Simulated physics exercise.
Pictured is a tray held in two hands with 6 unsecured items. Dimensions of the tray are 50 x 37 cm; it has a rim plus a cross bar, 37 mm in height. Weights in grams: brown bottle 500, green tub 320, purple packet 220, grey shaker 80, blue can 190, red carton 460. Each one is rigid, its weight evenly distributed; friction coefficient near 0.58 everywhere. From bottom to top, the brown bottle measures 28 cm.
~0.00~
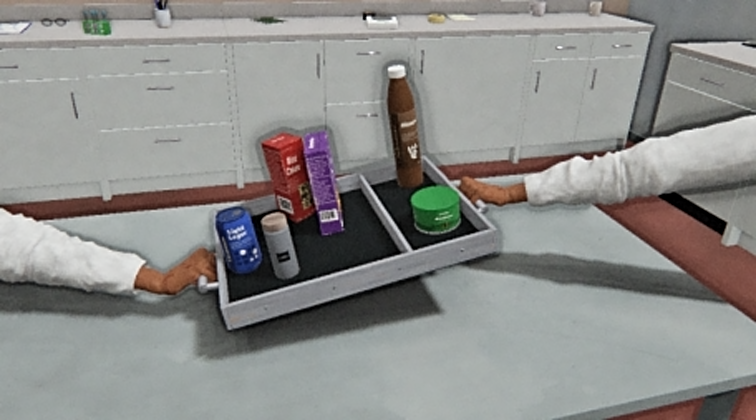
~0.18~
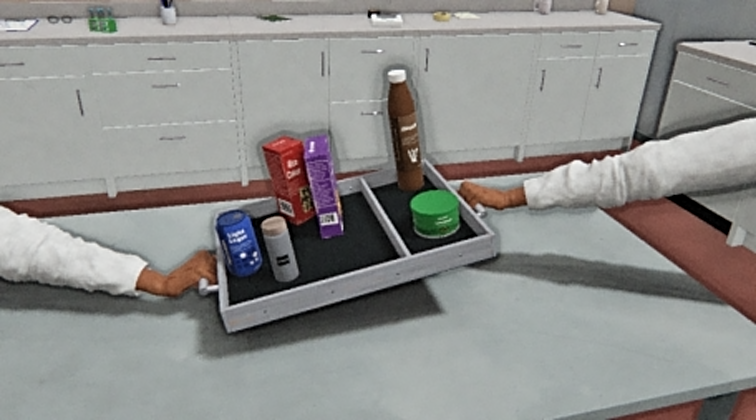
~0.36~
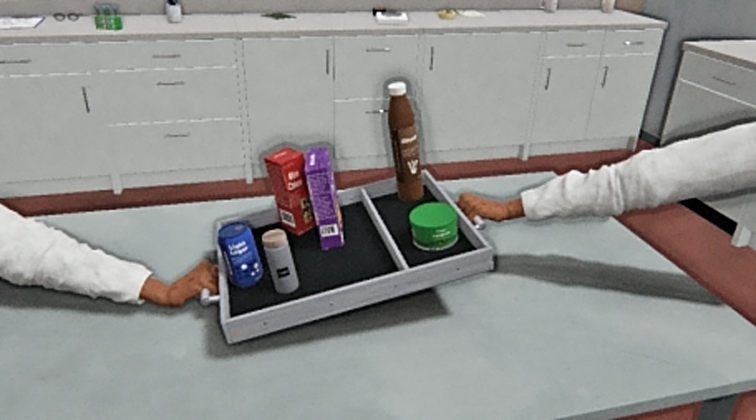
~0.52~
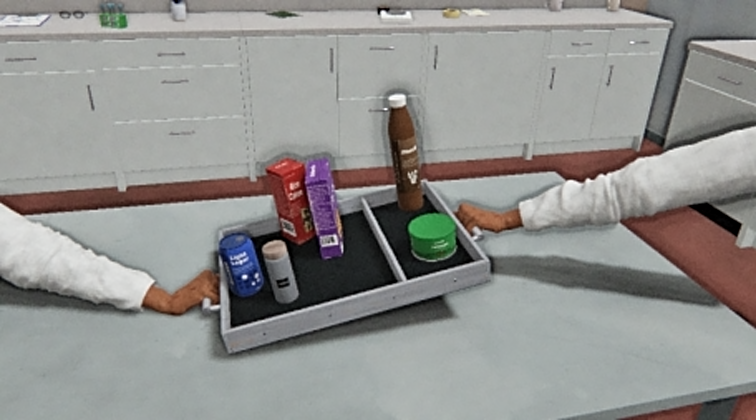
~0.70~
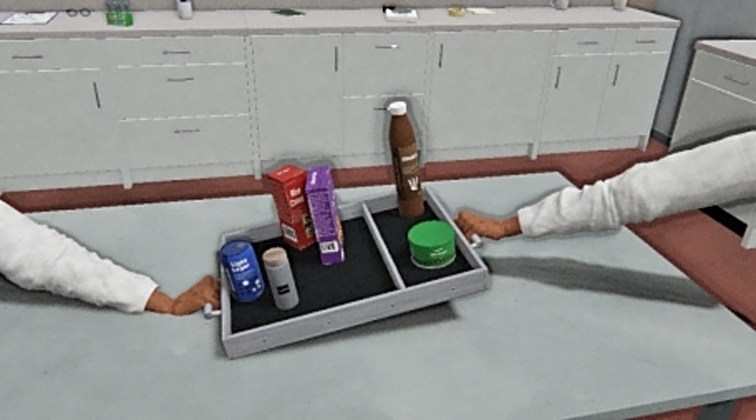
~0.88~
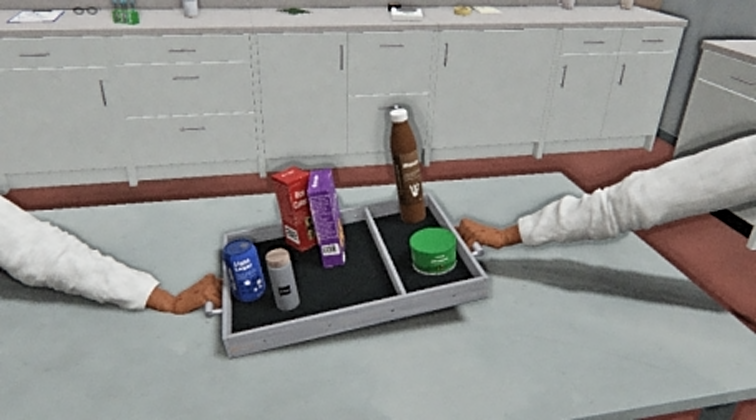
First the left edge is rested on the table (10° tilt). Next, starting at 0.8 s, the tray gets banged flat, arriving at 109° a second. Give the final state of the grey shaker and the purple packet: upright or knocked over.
In the end the grey shaker stays on its base; the purple packet goes over.
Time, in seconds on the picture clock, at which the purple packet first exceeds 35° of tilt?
Answer: About 1.3 s.
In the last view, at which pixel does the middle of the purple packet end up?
About (379, 243).
After 1.08 s, tray flat on the table; purple packet tipped 11° from how it sat near (345, 229); brown bottle tipped 7° from how it sat.
After 1.38 s, tray flat on the table; purple packet on its side near (383, 241); brown bottle tipped 9° from how it sat.
After 1.98 s, tray flat on the table; purple packet tipped 70° from how it sat near (380, 243); brown bottle tipped 4° from how it sat.
At rest (3.0 s), tipped over on the tray, purple packet; the other 5 in place, give or take 5 cm. In the last view, grey shaker near (289, 286), purple packet near (379, 243).
